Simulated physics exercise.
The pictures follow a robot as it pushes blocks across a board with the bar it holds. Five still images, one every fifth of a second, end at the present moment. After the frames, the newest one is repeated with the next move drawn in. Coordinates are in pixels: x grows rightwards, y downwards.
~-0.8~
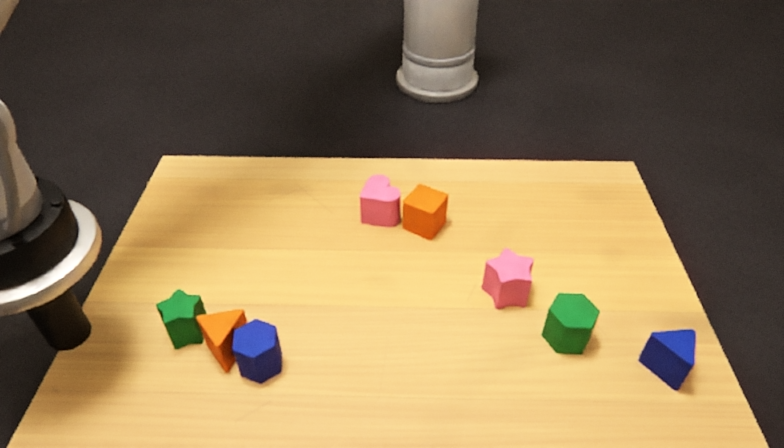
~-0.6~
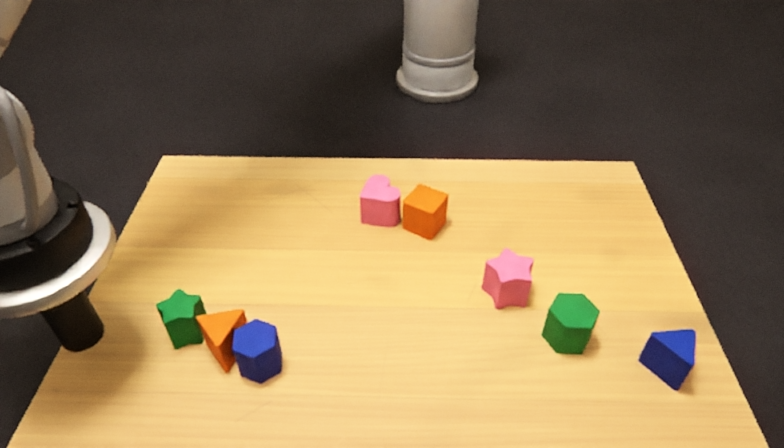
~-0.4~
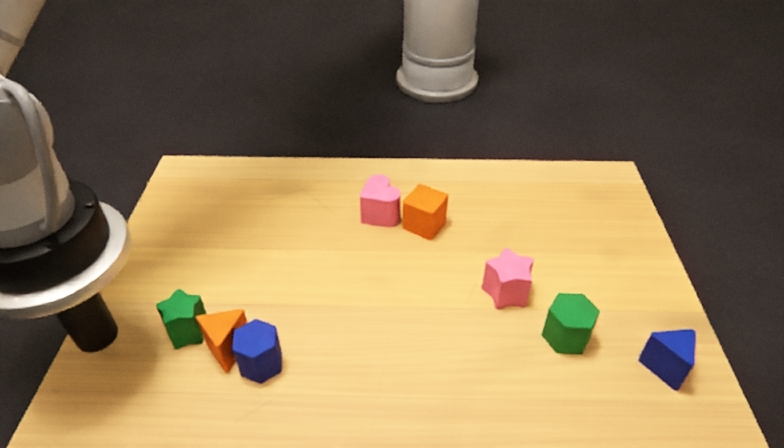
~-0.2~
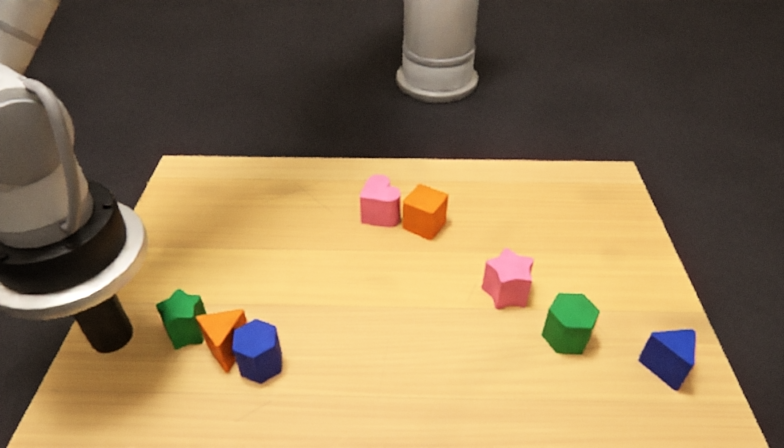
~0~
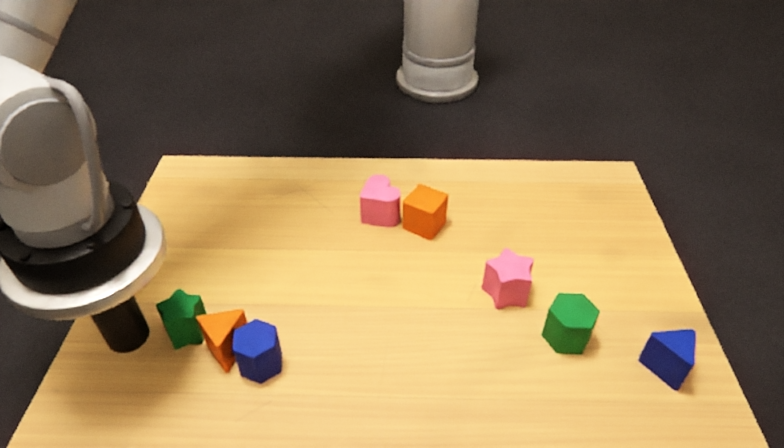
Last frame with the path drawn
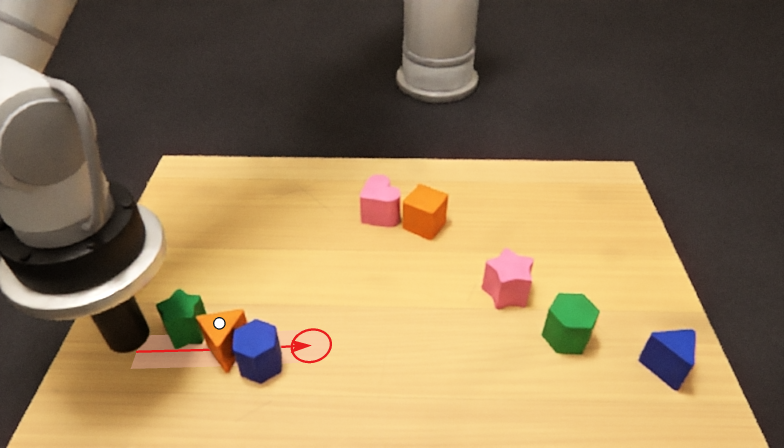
On a wooden board, a robot arm's dark bar sliding slowly right toward a green star-shaped block, the coloured blocks staying still.
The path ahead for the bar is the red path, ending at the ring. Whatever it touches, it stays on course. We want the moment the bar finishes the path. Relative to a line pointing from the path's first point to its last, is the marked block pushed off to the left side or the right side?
Shifts left.
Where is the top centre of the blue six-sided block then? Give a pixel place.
By then it is at (300, 354).
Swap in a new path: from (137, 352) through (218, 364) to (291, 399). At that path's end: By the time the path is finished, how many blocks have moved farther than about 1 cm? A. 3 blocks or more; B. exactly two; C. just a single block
Choice A: 3 blocks or more.
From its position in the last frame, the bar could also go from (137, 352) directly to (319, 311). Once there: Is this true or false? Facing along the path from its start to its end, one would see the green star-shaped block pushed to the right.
The statement is false.
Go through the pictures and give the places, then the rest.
The first picture shows bar's lower end at (72, 336); green star-shaped block at (178, 305); orange triangular piece at (219, 323); blue six-sided block at (254, 337).
The second picture shows bar at (84, 337); blocks still.
The third picture shows bar at (98, 338); blocks still.
The fourth picture shows bar at (113, 338); blocks still.
The fifth picture shows bar at (130, 338); green star-shaped block at (178, 305); orange triangular piece at (219, 323); blue six-sided block at (254, 337).
Drawn move, from (137, 352) directly to (311, 345); the dot is on the orange triangular piece.
What follows on the original path. One third of the way, bar at (191, 337); green star-shaped block at (205, 295), turned 40° anticlockwise; orange triangular piece at (226, 323).
Two thirds of the way, bar at (250, 335); green star-shaped block at (211, 293), turned 65° anticlockwise; orange triangular piece at (281, 308), turned 25° clockwise; blue six-sided block at (274, 346), turned 20° clockwise.
At the end, bar at (309, 332); green star-shaped block at (211, 293), turned 65° anticlockwise; orange triangular piece at (329, 296), turned 25° anticlockwise; blue six-sided block at (300, 354), turned 90° clockwise.
